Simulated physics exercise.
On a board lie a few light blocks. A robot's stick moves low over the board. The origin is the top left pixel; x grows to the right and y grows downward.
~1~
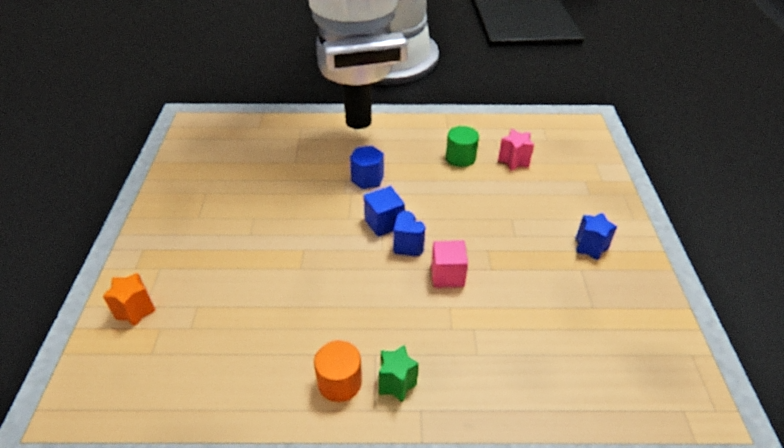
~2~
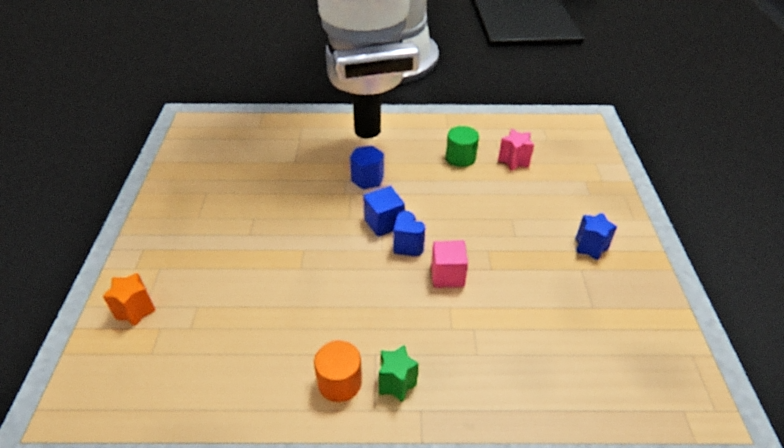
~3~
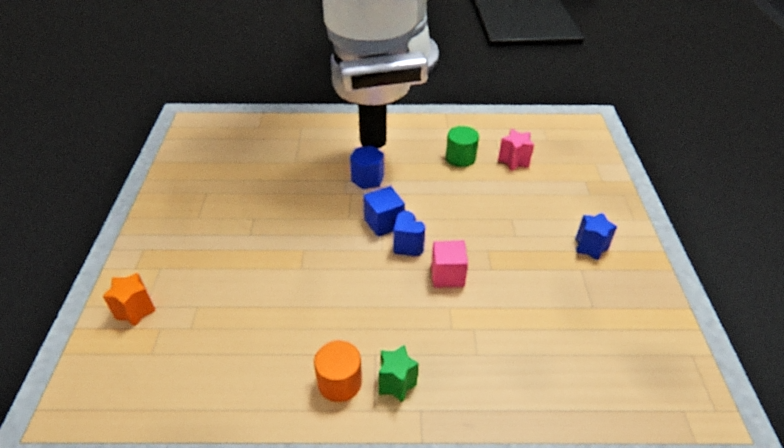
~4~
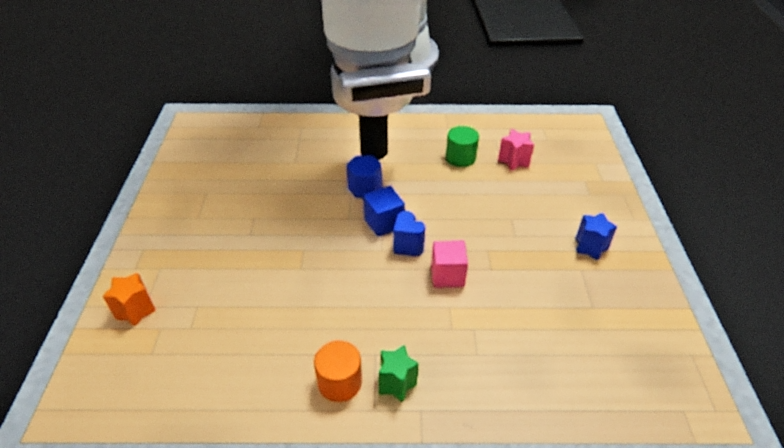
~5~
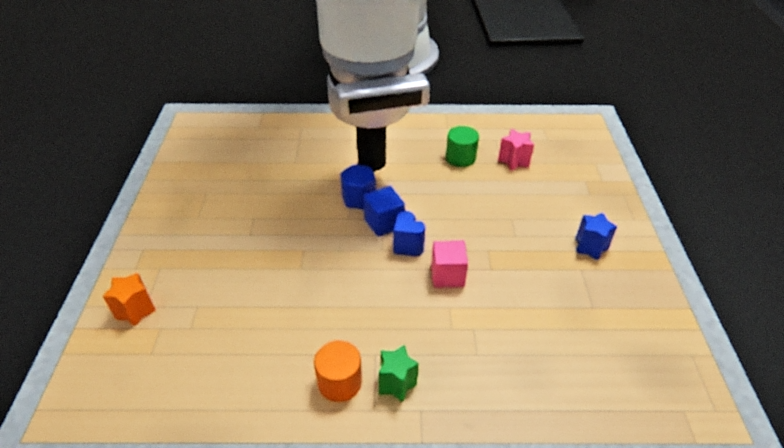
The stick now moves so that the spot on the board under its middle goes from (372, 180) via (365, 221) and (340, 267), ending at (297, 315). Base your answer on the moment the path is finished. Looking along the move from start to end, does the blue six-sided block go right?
Final answer: Yes.
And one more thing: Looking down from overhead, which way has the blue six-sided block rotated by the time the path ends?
Clockwise, looking down.
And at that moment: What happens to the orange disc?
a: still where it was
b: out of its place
(a)
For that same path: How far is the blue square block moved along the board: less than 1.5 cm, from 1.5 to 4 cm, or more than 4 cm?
It shifts 1.5 to 4 cm.
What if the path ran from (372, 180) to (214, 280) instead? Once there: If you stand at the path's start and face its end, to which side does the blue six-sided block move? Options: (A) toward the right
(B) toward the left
Answer: B.
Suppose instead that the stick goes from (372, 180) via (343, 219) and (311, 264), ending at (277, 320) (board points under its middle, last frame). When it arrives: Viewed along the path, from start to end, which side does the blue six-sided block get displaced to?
Off to the right side.
The first path, step by step. One third of the way, stick at (364, 205); blue six-sided block at (331, 207), turned 65° clockwise; blue square block at (390, 212), turned 40° anticlockwise; blue heart at (415, 227).
Two thirds of the way, stick at (338, 251); blue six-sided block at (321, 214), turned 95° clockwise; blue square block at (391, 215), turned 45° anticlockwise; blue heart at (417, 228).
At the end, stick at (294, 298); orange disc still; blue six-sided block at (321, 214), turned 95° clockwise; blue square block at (391, 215), turned 45° anticlockwise; blue heart at (417, 228).
